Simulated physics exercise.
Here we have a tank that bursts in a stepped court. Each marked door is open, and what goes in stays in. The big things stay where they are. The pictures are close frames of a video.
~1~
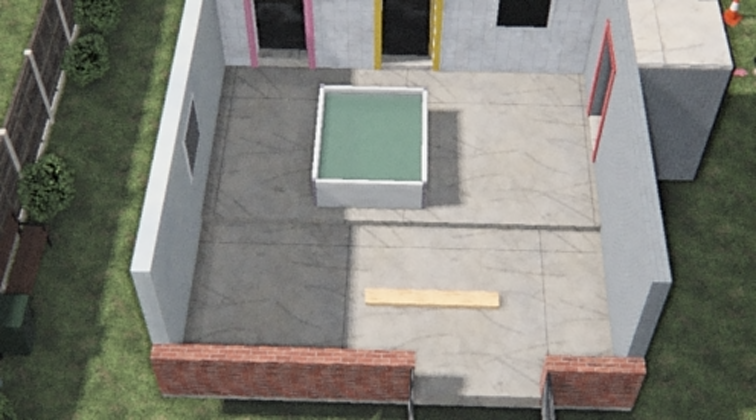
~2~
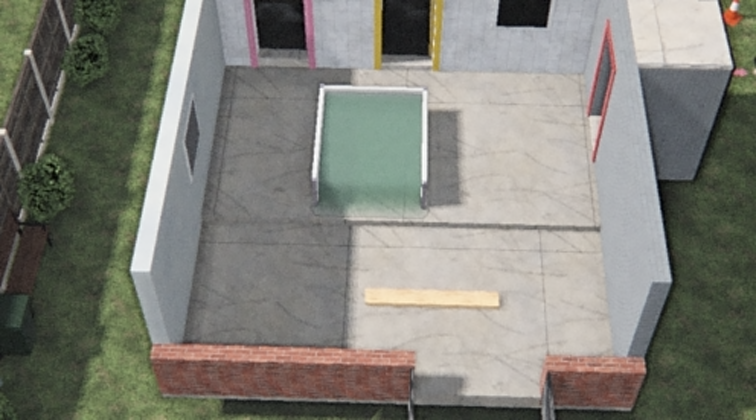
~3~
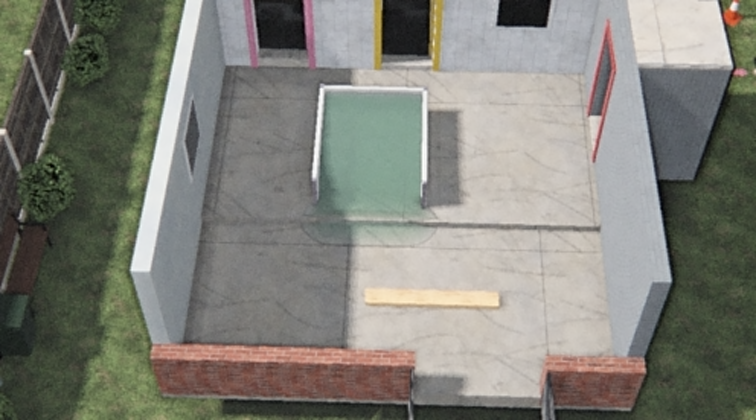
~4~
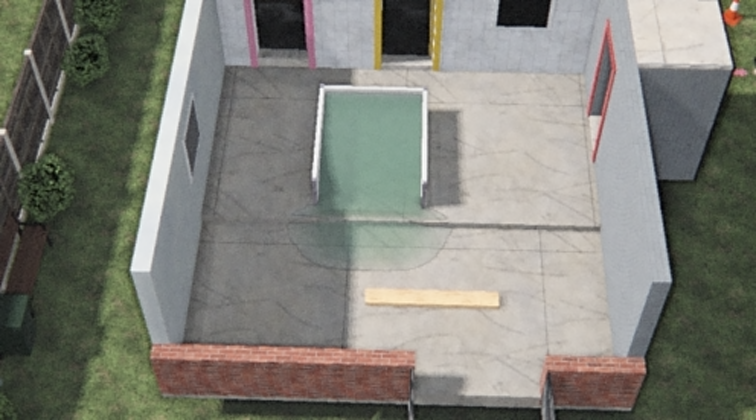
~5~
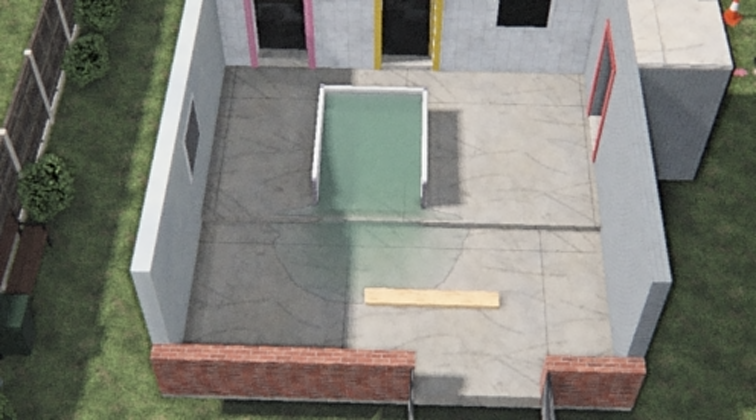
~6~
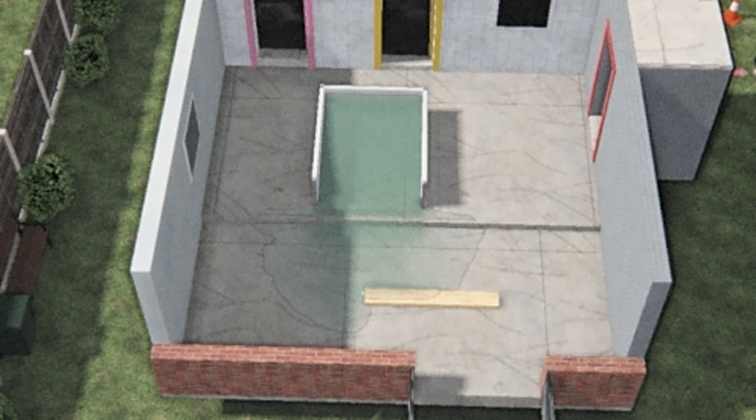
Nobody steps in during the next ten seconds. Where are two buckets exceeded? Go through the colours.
The pink door stays under that; the yellow door stays under that; the red door stays under that.
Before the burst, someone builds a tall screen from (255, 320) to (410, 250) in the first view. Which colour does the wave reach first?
The pink-painted one.
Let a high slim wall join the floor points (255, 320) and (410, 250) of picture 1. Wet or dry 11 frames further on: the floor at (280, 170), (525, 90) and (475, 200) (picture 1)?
In that order: No water, free of water, free of water.
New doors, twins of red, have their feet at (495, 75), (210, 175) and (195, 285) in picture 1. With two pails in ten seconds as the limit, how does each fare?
In that order: Stays under, is under, floods.
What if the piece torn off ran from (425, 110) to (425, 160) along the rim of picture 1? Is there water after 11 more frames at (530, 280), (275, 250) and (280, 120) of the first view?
One after the other: Under water, free of water, no water.
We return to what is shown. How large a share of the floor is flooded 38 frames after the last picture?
Some 50 per cent.
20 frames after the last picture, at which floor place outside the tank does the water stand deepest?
At about (192, 372).
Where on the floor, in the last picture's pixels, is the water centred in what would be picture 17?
Near (360, 264).
A moment on, water covers 30 % of the floor; the pink door not reached, the yellow door not reached, the red door not reached.
Next, water covers 40 % of the floor; the pink door not reached, the yellow door not reached, the red door not reached.
Then, water covers 45 % of the floor; the pink door not reached, the yellow door not reached, the red door not reached.
Later, water covers 50 % of the floor; the pink door not reached, the yellow door not reached, the red door not reached.
In the end, water covers 50 % of the floor; the pink door not reached, the yellow door not reached, the red door not reached.
